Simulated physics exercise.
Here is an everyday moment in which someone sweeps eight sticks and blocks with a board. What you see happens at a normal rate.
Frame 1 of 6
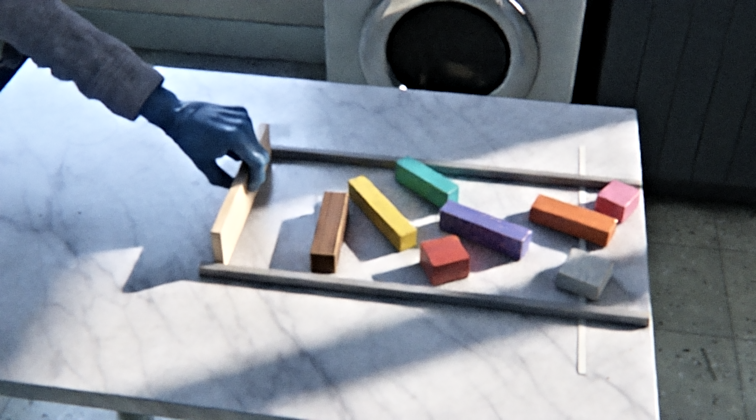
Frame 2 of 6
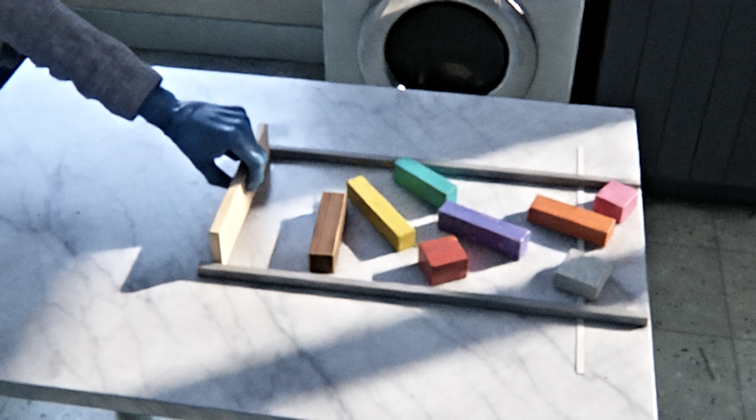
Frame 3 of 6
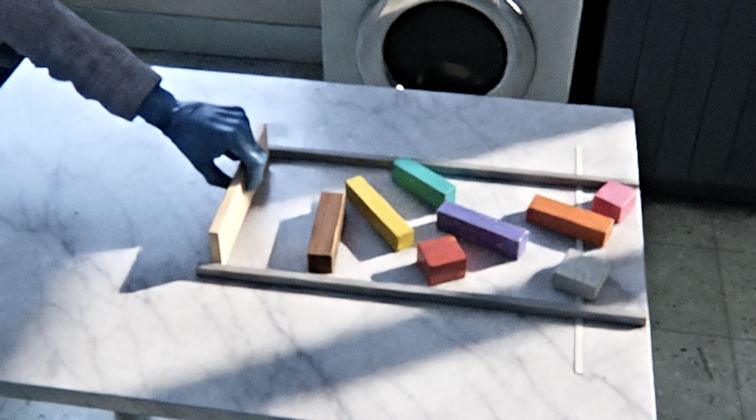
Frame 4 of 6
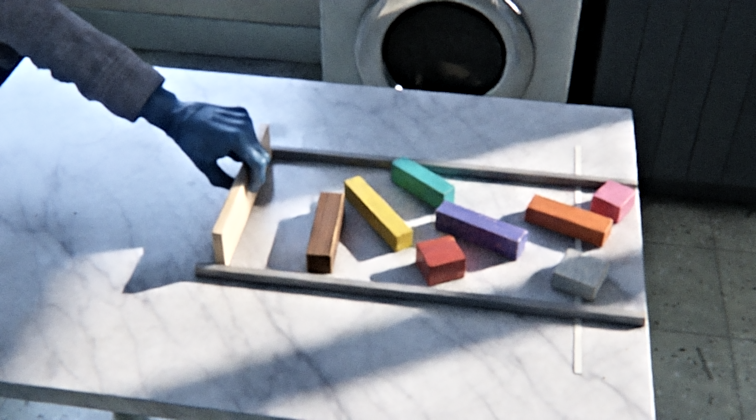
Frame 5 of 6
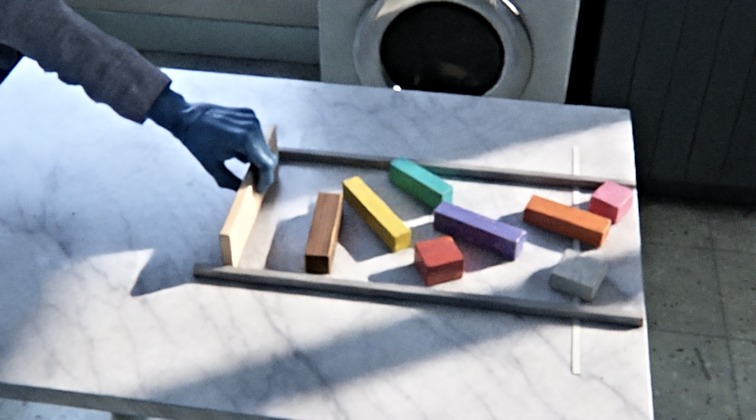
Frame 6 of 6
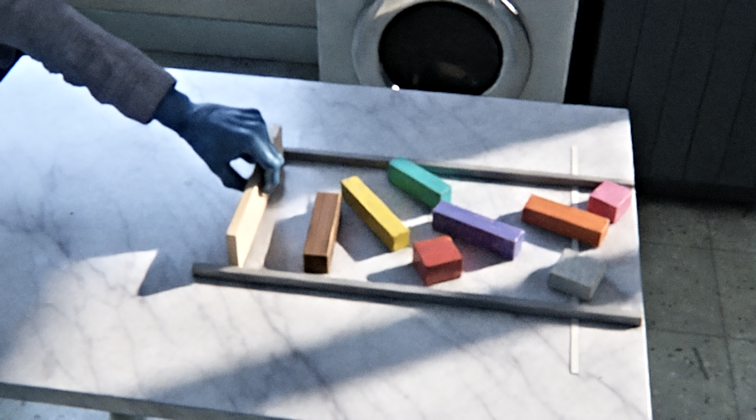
A gloved hand slides a wooden board slightly right toward the colored sticks and blocks.
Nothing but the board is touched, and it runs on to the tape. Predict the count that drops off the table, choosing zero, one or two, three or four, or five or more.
Seems three or four of them come crashing down.
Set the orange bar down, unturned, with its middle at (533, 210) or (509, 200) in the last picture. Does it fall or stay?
First place: It goes off the edge; second place: It goes off the edge.
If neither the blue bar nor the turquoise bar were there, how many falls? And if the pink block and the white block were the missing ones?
The count is 2 in one try and 1 in the other, in that order.
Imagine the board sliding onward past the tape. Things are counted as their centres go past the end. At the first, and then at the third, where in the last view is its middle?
It sits around (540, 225) and after that around (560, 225).
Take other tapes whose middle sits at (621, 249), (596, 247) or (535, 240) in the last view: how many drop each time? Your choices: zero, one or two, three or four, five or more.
The counts for the three tapes are more than four, 5 or more and none.
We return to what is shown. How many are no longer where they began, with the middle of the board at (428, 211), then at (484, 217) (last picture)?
By the first moment it's 5, by the second it's 6.
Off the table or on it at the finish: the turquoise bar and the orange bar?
The turquoise bar keeps its place, and the orange bar is gone.
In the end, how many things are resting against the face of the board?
It's touching 3 at the end.
A little later, none off yet; pink block at rest near (610, 201); white block at rest near (577, 274); orange bar at rest near (565, 220).
Next, none off yet; pink block shifted a little near (623, 199); white block shifted about its own width near (613, 276); orange bar shifted a little near (611, 225).
When it is over, the number that fall off is three or four; down, orange bar, white block and pink block.
